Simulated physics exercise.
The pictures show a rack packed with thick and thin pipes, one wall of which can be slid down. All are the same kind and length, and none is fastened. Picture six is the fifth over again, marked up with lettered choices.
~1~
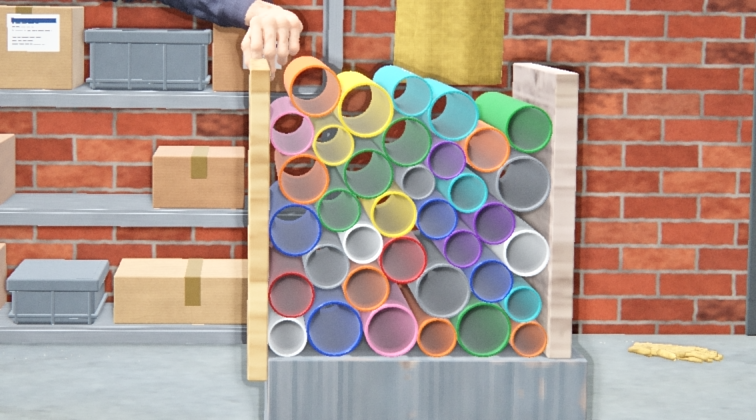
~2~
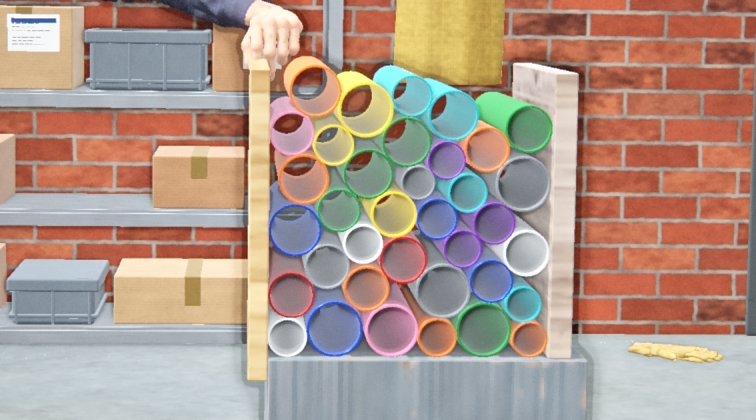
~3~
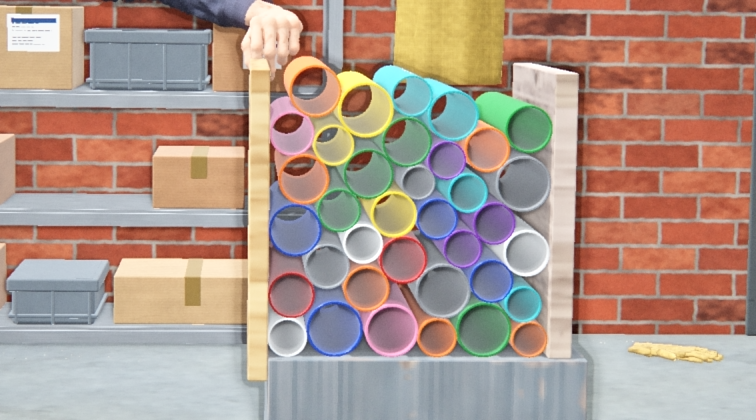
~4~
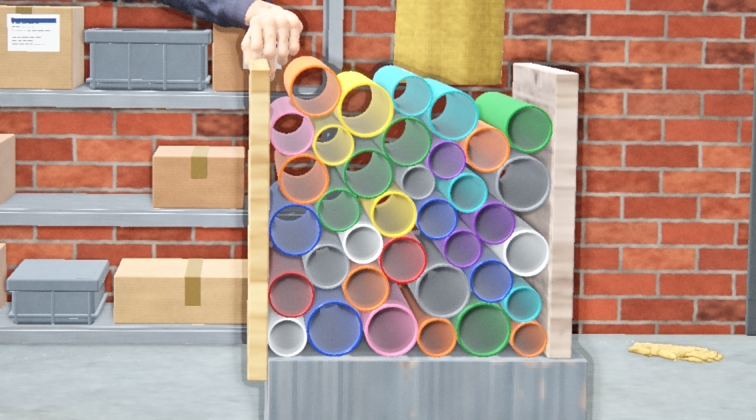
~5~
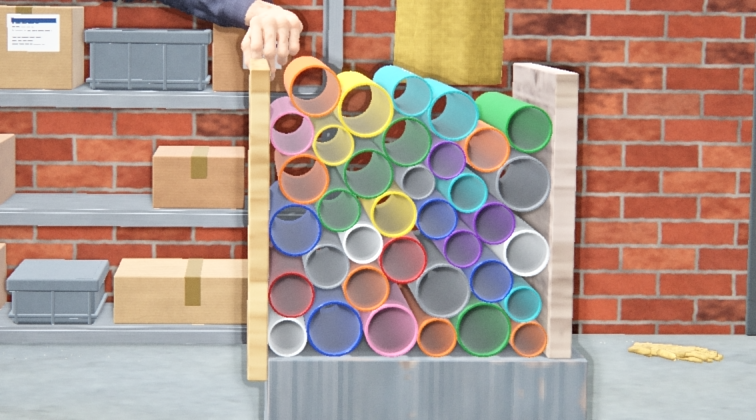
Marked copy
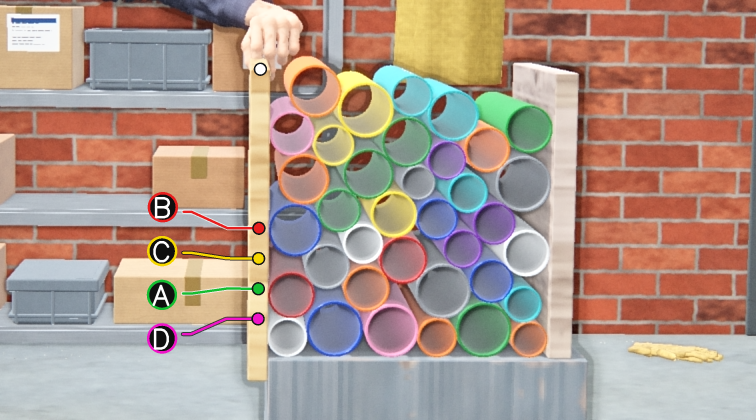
Colourful pipes of mixed thickness sitting stacked between two upright boards, a hand resting on the left one, with nothing visibly moving.
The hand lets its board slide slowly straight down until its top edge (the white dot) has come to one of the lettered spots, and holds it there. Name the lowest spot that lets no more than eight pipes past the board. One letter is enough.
C is the limit.
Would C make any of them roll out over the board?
Yes.
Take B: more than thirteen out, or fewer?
At B, fewer than thirteen.
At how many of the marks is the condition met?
Two of the four.
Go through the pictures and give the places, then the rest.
A grey pipe (327, 267); a blue pipe (295, 230), in the first picture.
A blue pipe (295, 230); a blue pipe (437, 219), in the second picture.
A grey pipe (418, 182); an orange pipe (487, 149), in the third picture.
A green pipe (528, 129); side board (258, 206), in the fourth picture.
A white pipe (287, 337); a grey pipe (327, 267), in the fifth picture.
On the marked copy, A at (259, 289); B at (259, 228); C at (259, 258); D at (258, 319); the white dot at (261, 70).
Taking C. A third of the way, top of the board (269, 153).
Two thirds of the way, top of the board (269, 245).
When it is over, top of the board (268, 257), about five out over the board.
As for the rest, A more than eight out over the board; B about five out over the board; D more than eight out over the board.
